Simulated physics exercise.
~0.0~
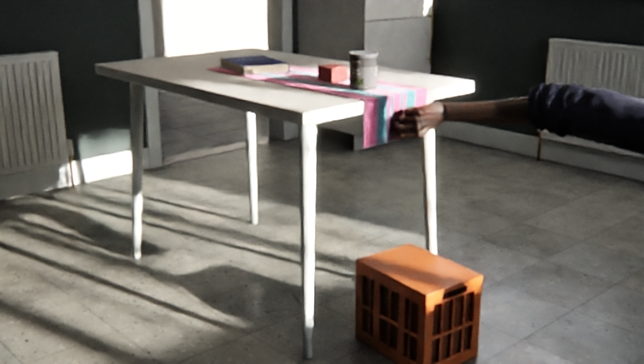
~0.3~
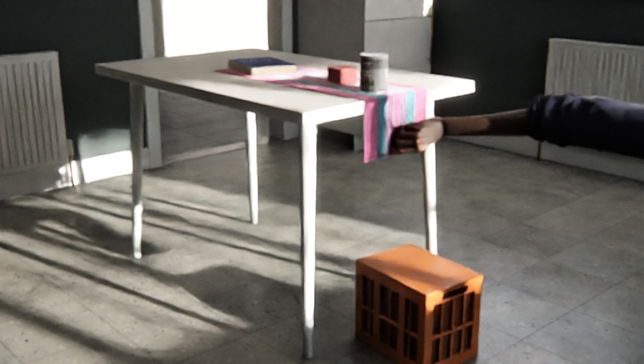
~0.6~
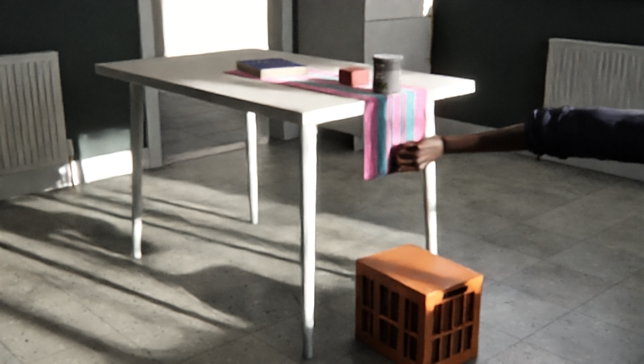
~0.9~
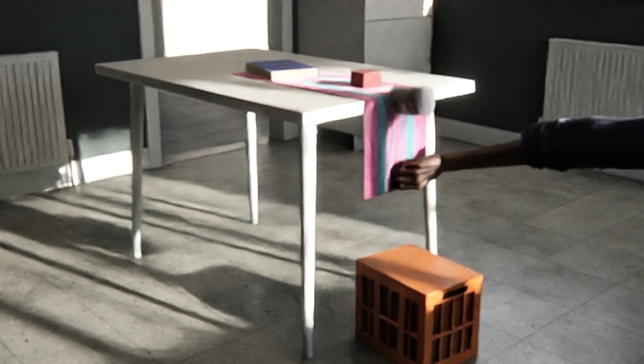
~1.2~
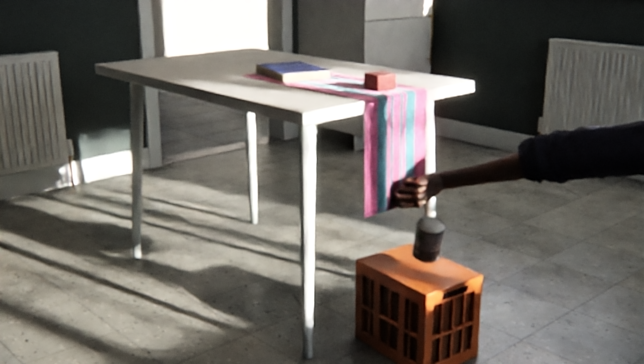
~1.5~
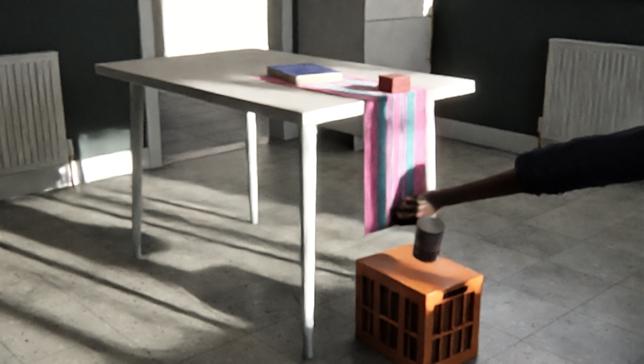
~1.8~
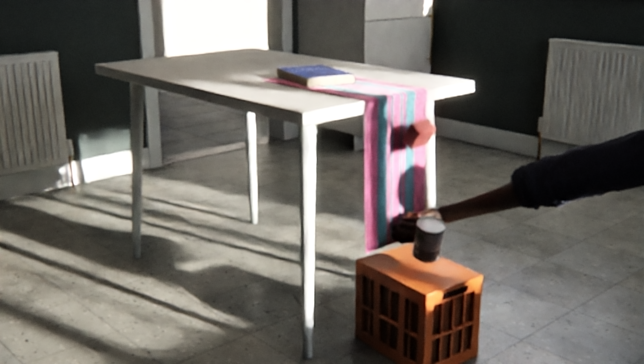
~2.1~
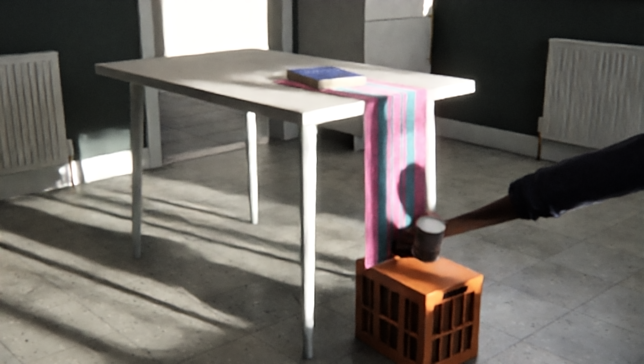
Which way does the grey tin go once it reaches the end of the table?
The grey tin goes down, tipping over the edge and ending upside down at the orange crate.
